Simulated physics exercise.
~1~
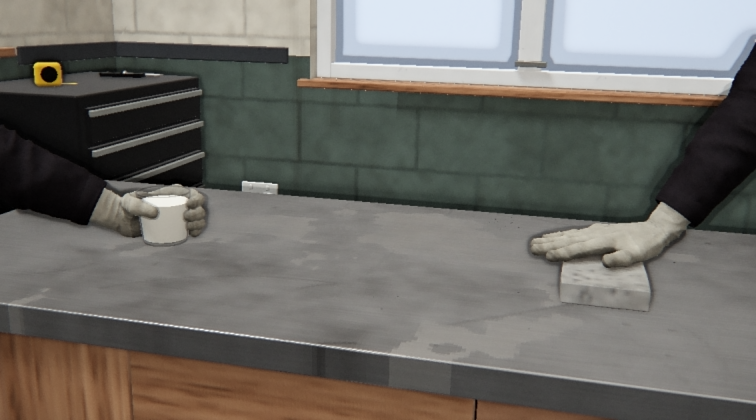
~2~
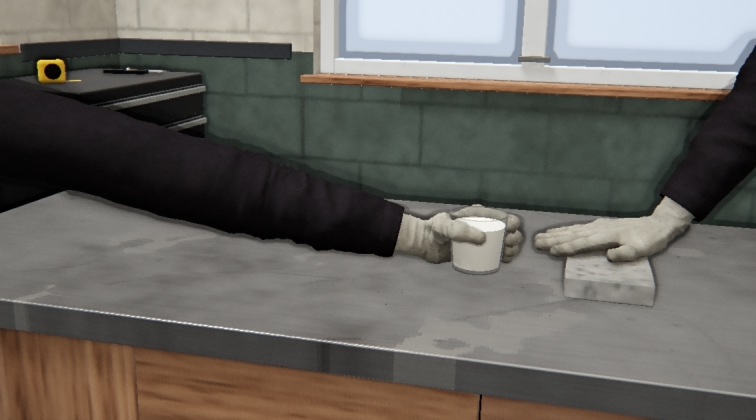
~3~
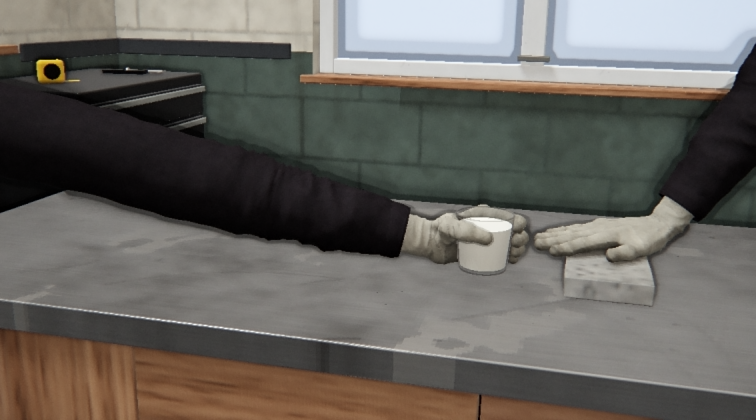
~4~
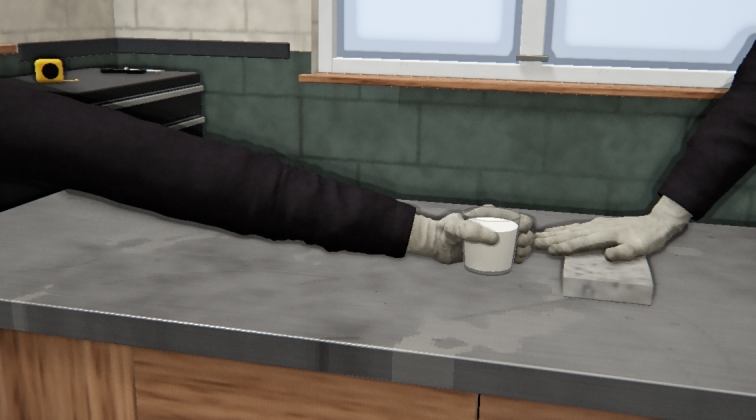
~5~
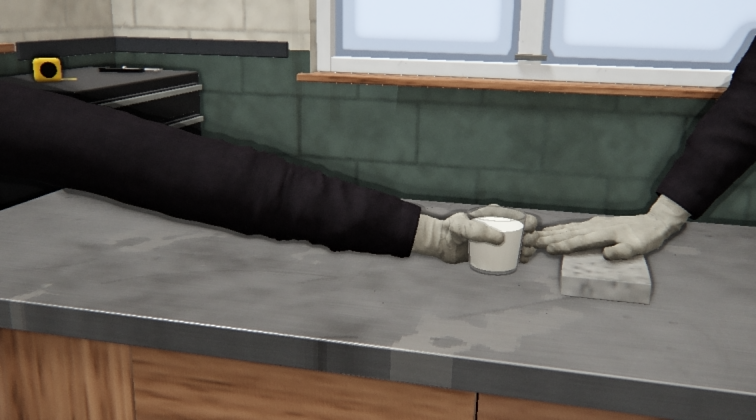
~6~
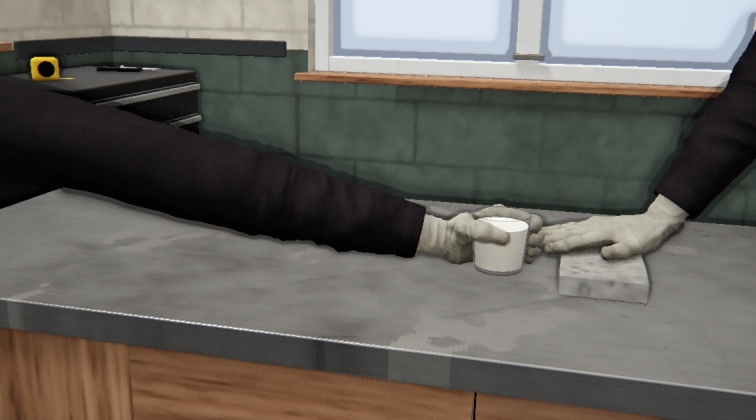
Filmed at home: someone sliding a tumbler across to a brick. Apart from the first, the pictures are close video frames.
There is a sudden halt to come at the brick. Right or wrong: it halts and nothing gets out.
Right.
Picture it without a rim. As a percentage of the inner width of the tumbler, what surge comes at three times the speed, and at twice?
In order, 35 % and 25 %.
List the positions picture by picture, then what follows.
At rest; tumbler (164, 214) about three quarters full; brick (603, 275), in the first picture.
Under way; tumbler about three quarters full, surface at (478, 225), in the second picture.
In the third picture, 5 px further; tumbler (484, 239) about three quarters full.
In the fourth picture, 5 px further; tumbler about three quarters full, surface at (491, 225).
In the fifth picture, 5 px further; tumbler (495, 238) about three quarters full.
In the sixth picture, 5 px further; tumbler about three quarters full, surface at (501, 225); brick (601, 268).
Next, the tumbler meets the brick.
After that, the milk surges up the wall; the wave climbs under half way to the rim.
Finally, the tumbler stands at the brick; its rim is dry.
